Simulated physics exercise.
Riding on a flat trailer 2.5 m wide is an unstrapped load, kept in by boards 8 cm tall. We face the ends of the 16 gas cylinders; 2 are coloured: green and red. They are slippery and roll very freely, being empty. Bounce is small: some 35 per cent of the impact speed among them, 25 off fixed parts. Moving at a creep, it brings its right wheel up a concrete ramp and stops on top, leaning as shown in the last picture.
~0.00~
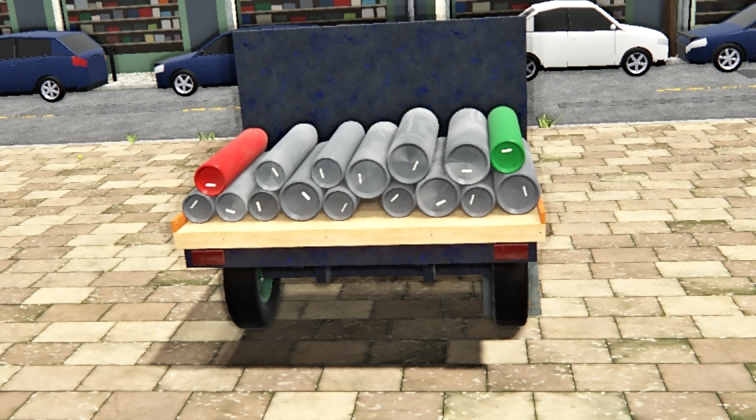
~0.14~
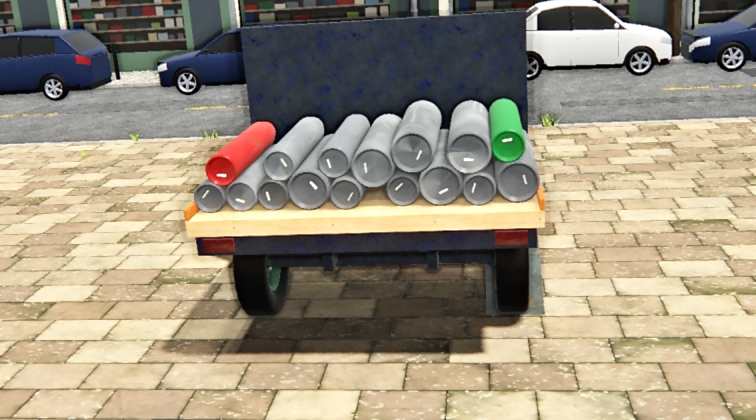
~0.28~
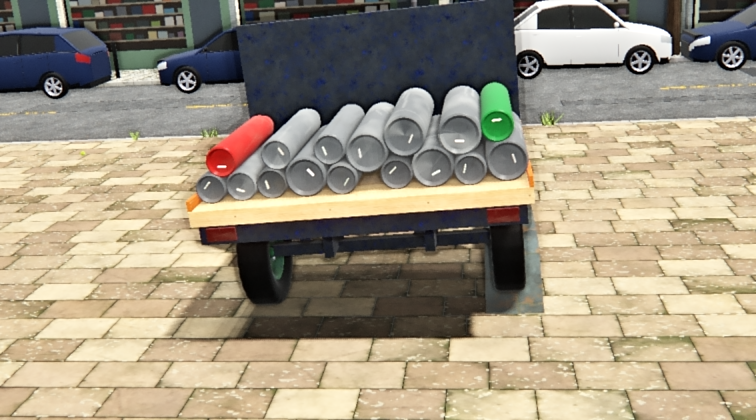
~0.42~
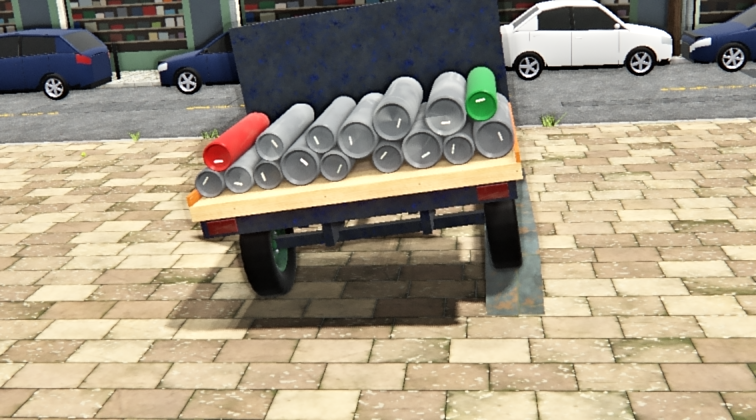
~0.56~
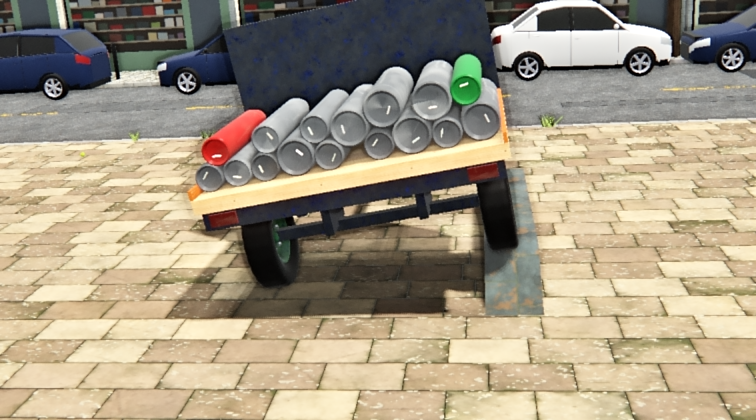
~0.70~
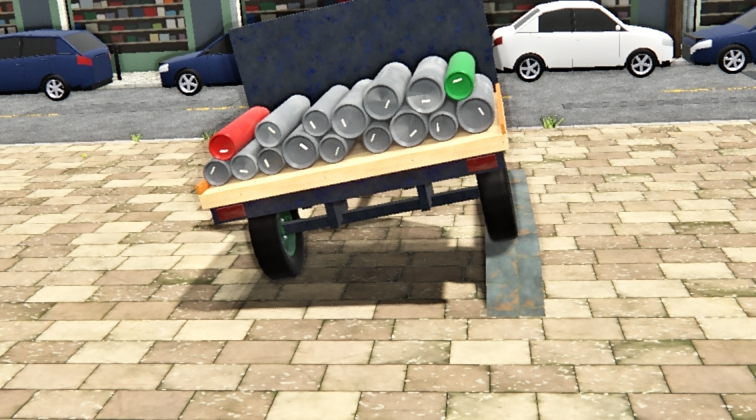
On a paved lot beside a street with parked cars, a trailer loaded with grey cylinders, plus one red and one green, crept its right wheel up a ramp, and its bed tilted down to the left.
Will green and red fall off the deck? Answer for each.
Lab note - green retained, red retained.
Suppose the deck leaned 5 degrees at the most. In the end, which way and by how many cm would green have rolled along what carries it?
It would end about 0 cm to the left of where it began.
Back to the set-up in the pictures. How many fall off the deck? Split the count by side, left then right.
Left side: 0; right side: 0.
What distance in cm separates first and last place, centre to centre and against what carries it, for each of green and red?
Green: 5; red: 0.
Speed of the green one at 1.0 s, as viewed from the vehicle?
Its speed is roughly 0.0 m/s.
Then, 1.0 s in, green is up on others, 30 cm from the right edge; red is up on others, 25 cm from the left edge; 0 off so far.
Then, 1.3 s in, green is up on others, 30 cm from the right edge; still the same for red; 0 off so far.
In the end (1.7 s), green is up on others, 30 cm from the right edge; red is up on others, 25 cm from the left edge; 0 off so far.
